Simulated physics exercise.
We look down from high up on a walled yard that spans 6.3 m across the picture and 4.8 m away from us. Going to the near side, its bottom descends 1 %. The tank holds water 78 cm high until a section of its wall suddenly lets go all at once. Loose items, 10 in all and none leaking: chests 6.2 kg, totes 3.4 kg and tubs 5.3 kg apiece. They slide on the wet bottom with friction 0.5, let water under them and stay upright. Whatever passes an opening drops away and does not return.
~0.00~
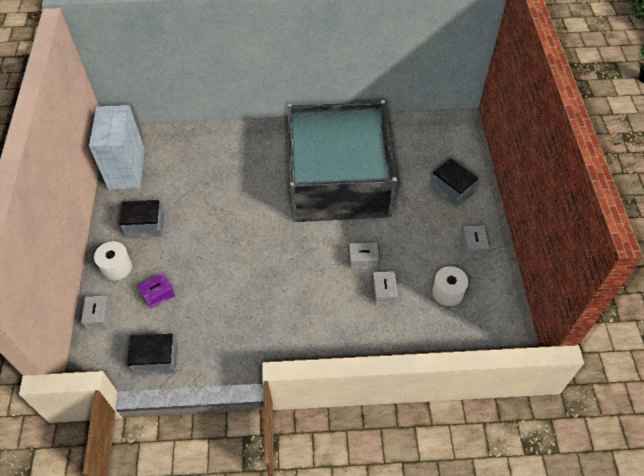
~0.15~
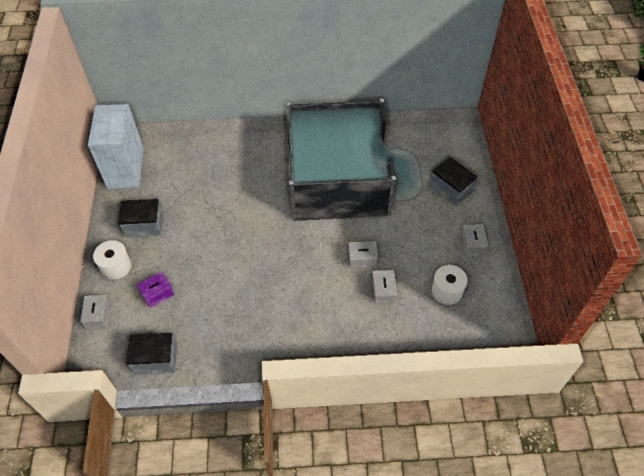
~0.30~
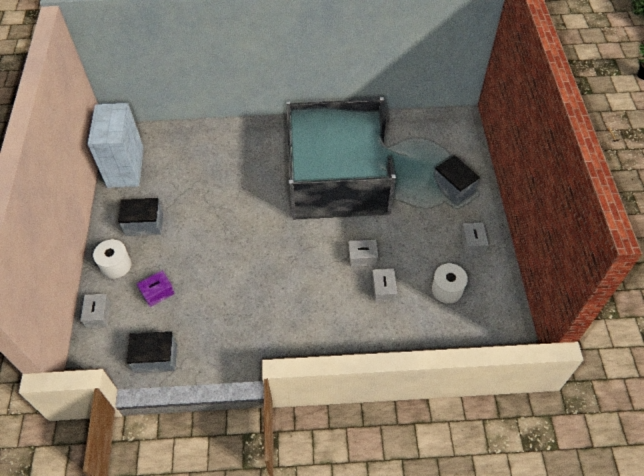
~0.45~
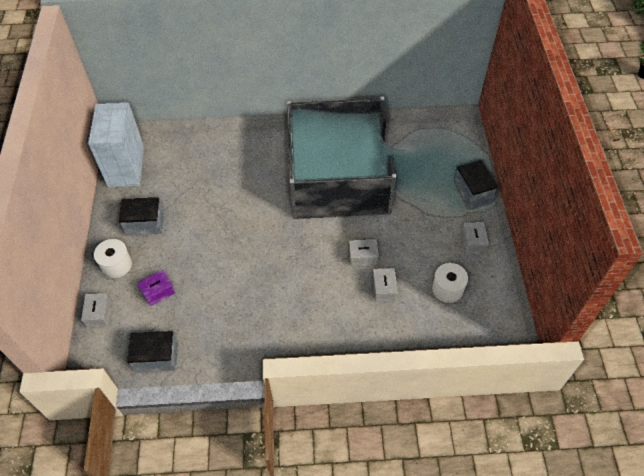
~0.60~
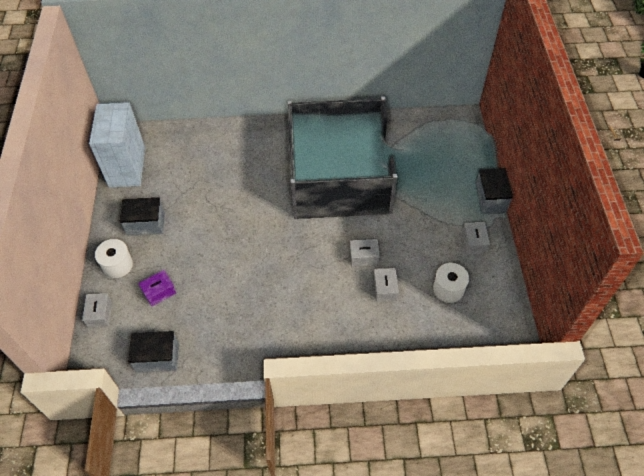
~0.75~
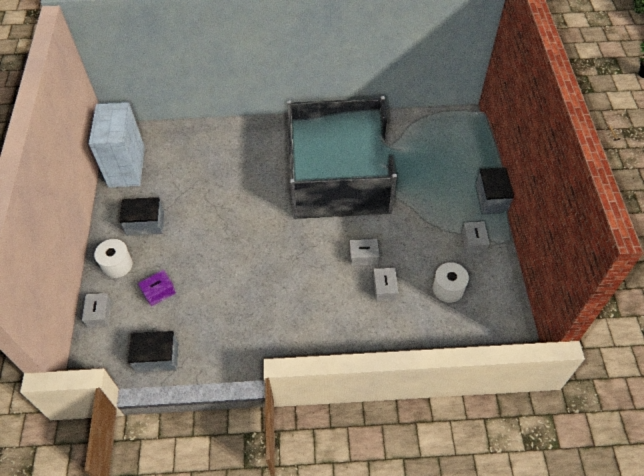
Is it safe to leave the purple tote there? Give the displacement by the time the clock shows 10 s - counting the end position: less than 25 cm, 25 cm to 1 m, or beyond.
Expect a moderate change in position.
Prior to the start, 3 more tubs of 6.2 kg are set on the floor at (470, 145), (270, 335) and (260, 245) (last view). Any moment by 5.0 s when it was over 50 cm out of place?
The first one ends up beyond that, the second beyond that, the third inside that.
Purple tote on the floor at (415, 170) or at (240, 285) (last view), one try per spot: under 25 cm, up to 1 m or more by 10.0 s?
Run one, it gets swept far; run two, it gets swept far.
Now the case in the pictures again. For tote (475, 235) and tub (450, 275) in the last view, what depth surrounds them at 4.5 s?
Depth approx. 3 cm / 5 cm.
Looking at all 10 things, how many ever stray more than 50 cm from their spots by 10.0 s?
I make that 6.
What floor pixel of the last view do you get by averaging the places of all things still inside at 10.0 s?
The centre is close to (186, 269).
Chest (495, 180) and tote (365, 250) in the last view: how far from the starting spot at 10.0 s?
Taking them in turn, the shifts are 500 cm and 30 cm.
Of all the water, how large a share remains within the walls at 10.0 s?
Somewhere near 92 percent, give or take.
After 2.0 s the purple tote is near (156, 284), 0.0 m from its start, aground; 0 of 10 are out; 2 afloat.
After 4.5 s the purple tote is near (156, 284), 0.0 m from its start, aground; 0 of 10 are out; 2 afloat.
After 7.0 s the purple tote is near (121, 264), 0.6 m from its start, afloat; 0 of 10 are out; 7 afloat.
After 10.0 s the purple tote is near (147, 260), 0.4 m from its start, afloat; 1 of 10 are out; 8 afloat.
